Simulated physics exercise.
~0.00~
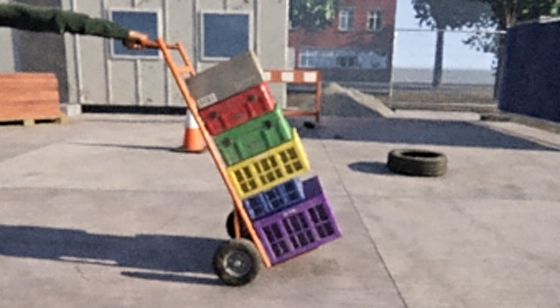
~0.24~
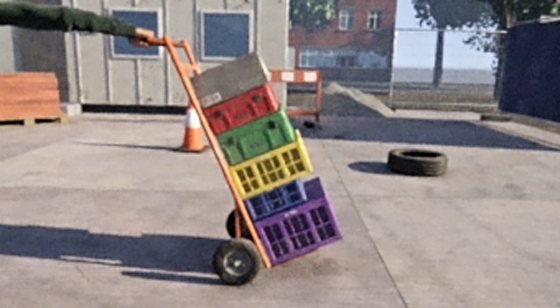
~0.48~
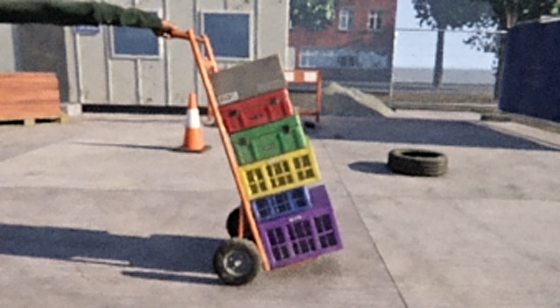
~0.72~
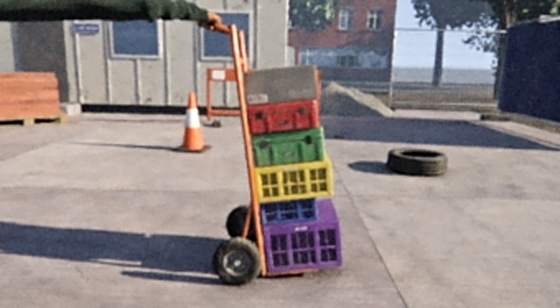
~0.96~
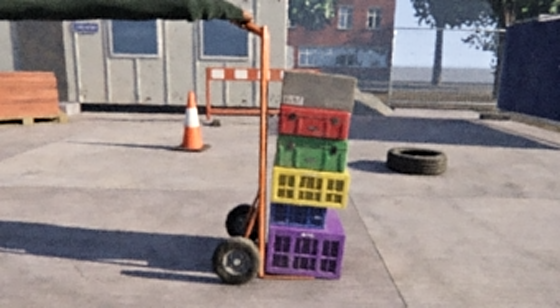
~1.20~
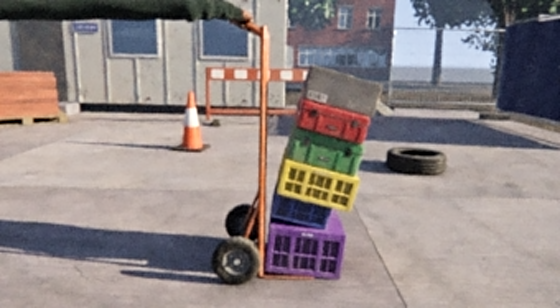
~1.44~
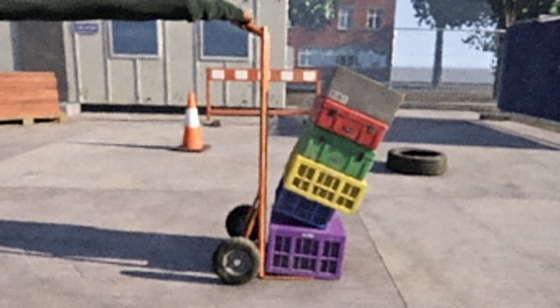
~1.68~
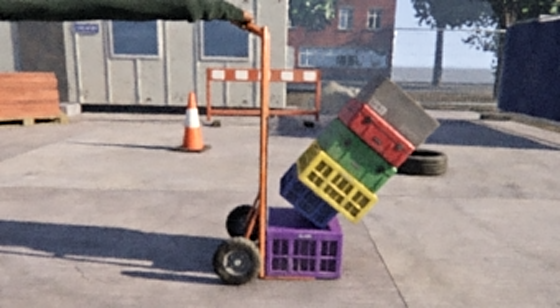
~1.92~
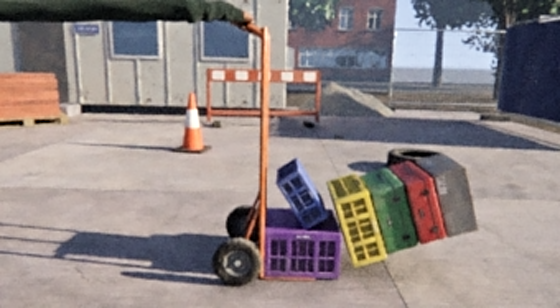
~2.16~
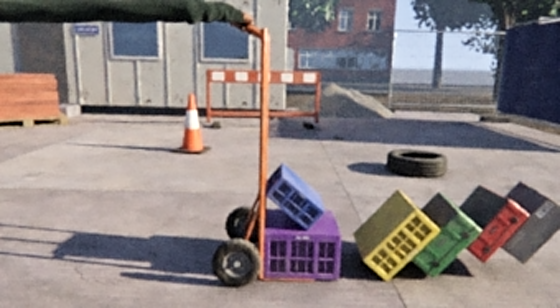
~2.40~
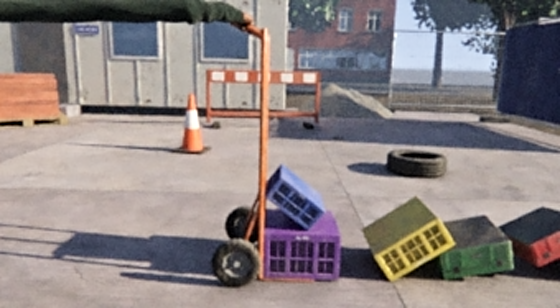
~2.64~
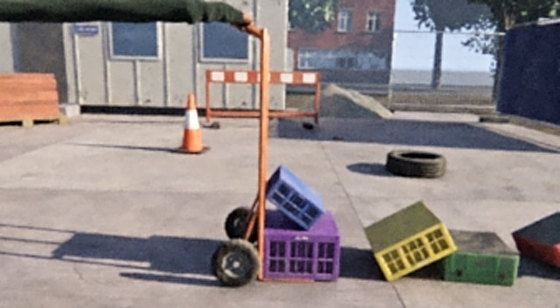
In a paved yard seen from the side by a slightly swaying camera, a dark-sleeved arm holds an orange sack truck leaning back to the left. It carries a purple crate at the bottom, then blue, yellow, green, red and grey boxes, with a traffic cone behind and a tyre to the right. The arm swings the truck upright, and its plate lands flat. The stack above the purple crate keeps tipping right, and the top four spill onto the ground. The purple crate stays upright with the blue one tilted on it, while the others lie to the right, the grey out of view.
